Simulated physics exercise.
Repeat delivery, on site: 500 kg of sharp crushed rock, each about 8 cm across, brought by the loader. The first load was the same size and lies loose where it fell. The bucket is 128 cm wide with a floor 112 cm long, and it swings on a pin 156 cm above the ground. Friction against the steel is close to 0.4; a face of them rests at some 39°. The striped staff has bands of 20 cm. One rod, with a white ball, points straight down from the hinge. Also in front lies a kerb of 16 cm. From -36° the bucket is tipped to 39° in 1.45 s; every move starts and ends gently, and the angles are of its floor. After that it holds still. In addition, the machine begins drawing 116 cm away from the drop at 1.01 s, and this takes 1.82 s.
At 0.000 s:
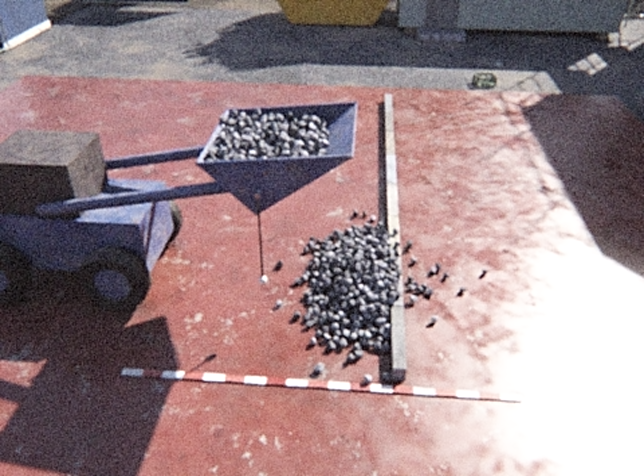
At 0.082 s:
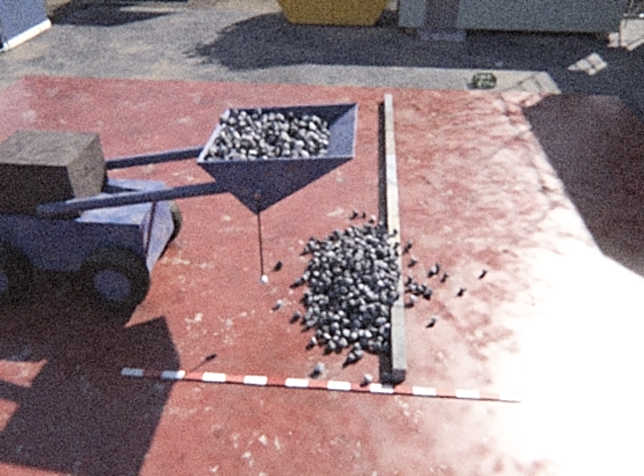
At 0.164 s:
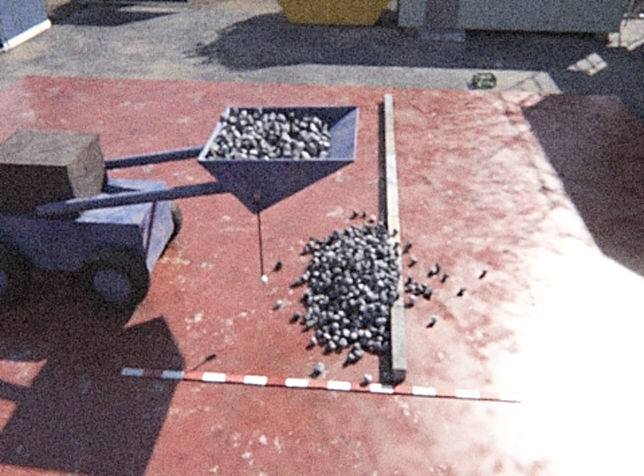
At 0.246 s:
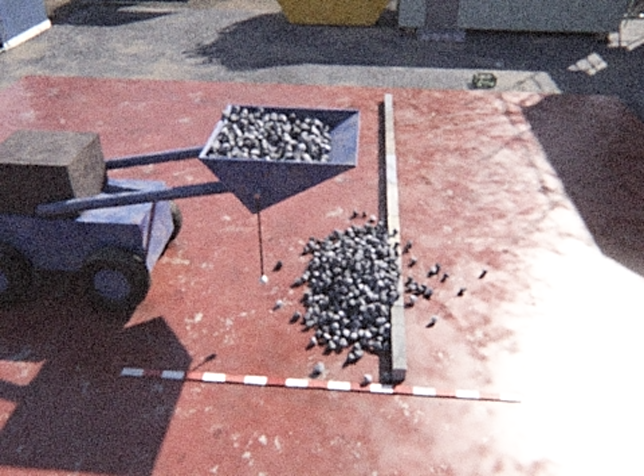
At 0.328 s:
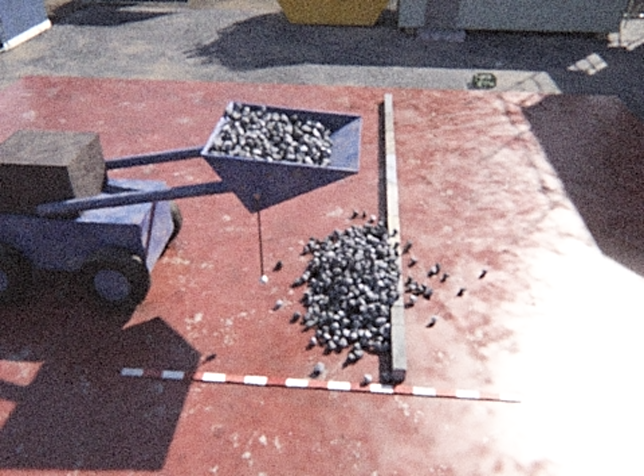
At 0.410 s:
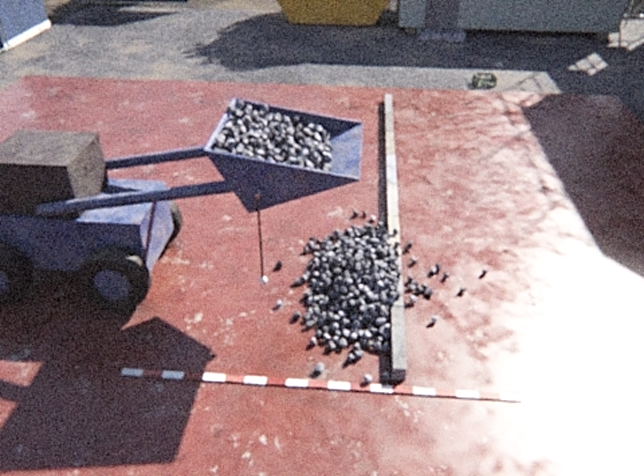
A sunlit yard with a worn red ground and a grey strip behind it is seen from above at an angle, in a view that stays still. On the left, a blue wheeled loader with a brown block on its back holds a bucket of grey stones above the ground, beside a loose heap against a pale kerb and a red-and-white staff. The bucket slowly tilts its right-hand lip downward, and the stones in it shift slightly.
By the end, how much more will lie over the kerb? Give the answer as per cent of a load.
About 1 per cent.
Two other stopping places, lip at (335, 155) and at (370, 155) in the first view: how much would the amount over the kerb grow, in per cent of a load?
First place: Roughly 0 %; second place: Roughly 5 %.
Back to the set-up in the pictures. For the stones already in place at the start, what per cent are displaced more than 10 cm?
5 %.
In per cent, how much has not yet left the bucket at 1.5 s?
Close to 50 in a hundred is still held.
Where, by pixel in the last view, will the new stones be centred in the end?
In the last view, somewhere near (323, 272).
After 1.1 s the floor is at 27°; in per cent of one load, 100 in the bucket, 97 on this side of the kerb, 3 over the kerb; the foremost stones are at (444, 283).
After 1.5 s the floor is at 39°; in per cent of one load, 52 in the bucket, 145 on this side of the kerb, 3 over the kerb; the foremost stones are at (444, 283).
After 3.3 s the floor is at 39°; in per cent of one load, 0 in the bucket, 196 on this side of the kerb, 4 over the kerb; the foremost stones are at (452, 284).
After 6.1 s the floor is at 39°; in per cent of one load, 0 in the bucket, 196 on this side of the kerb, 4 over the kerb; the foremost stones are at (452, 284). Net gain over the kerb, 1.
